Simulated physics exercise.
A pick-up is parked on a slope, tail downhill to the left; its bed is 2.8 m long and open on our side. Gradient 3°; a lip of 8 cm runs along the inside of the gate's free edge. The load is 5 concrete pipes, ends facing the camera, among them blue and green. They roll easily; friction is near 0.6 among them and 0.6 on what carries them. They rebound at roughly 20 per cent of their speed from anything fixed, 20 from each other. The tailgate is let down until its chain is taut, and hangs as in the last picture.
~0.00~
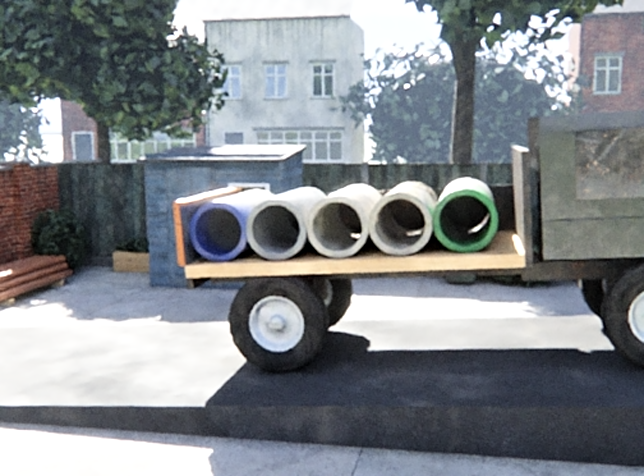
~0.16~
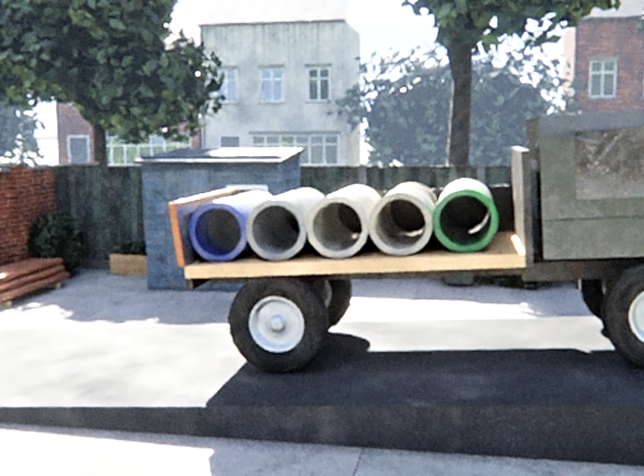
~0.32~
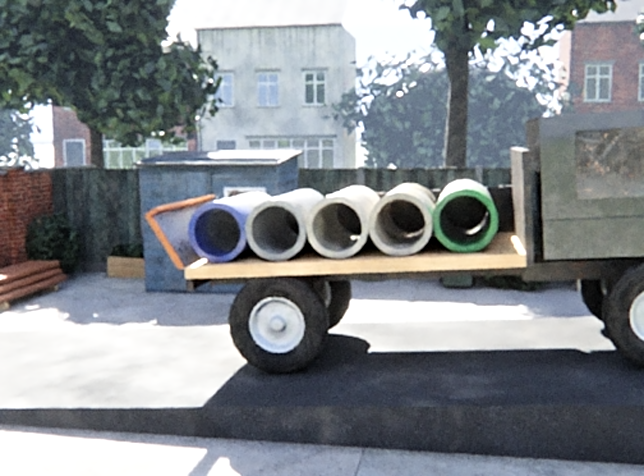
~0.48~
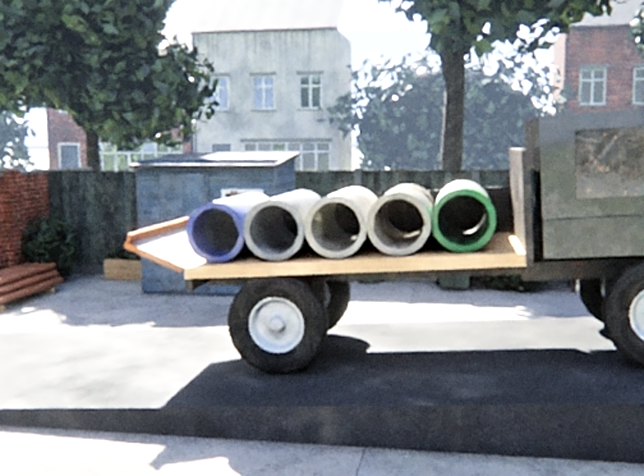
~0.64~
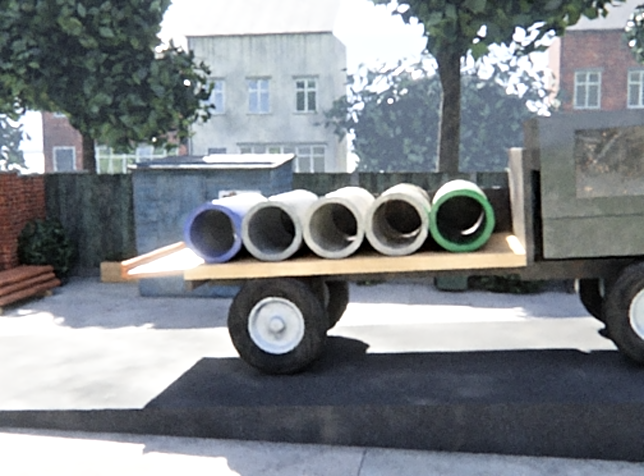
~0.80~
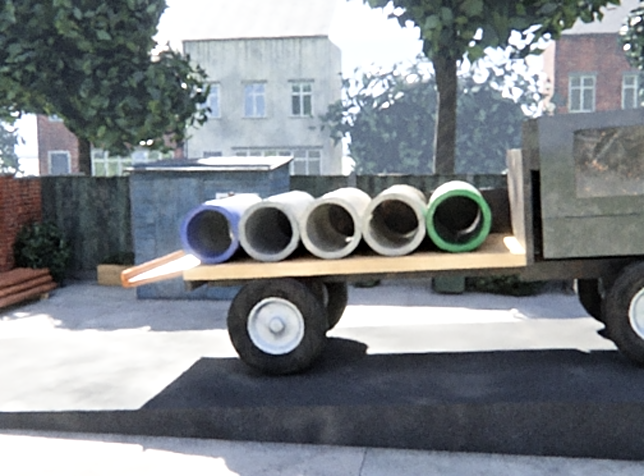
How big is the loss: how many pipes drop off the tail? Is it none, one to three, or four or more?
Out of 5: Four or more.
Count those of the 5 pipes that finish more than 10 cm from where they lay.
The count is 5.
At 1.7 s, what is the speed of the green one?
About 0.3 m/s.
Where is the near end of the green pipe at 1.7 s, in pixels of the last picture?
At about (430, 222).
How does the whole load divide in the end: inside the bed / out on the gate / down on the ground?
0, 0 and 5.
After 1.7 s, blue is on the gate, 5 cm past the hinge, rolling left; green is on the bed, 205 cm short of the hinge, rolling left; 0 out so far.
After 2.8 s, blue is dropping off the gate; green is on the bed, 155 cm short of the hinge, rolling left; 1 out so far.
After 4.1 s, blue is out on the ground; green is on the bed, 65 cm short of the hinge, rolling left; 2 out so far.
After 5.6 s, blue is out on the ground; green is dropping off the gate; 5 out so far.
At rest (7.7 s), blue is off the vehicle; green is out on the ground; 5 out so far.
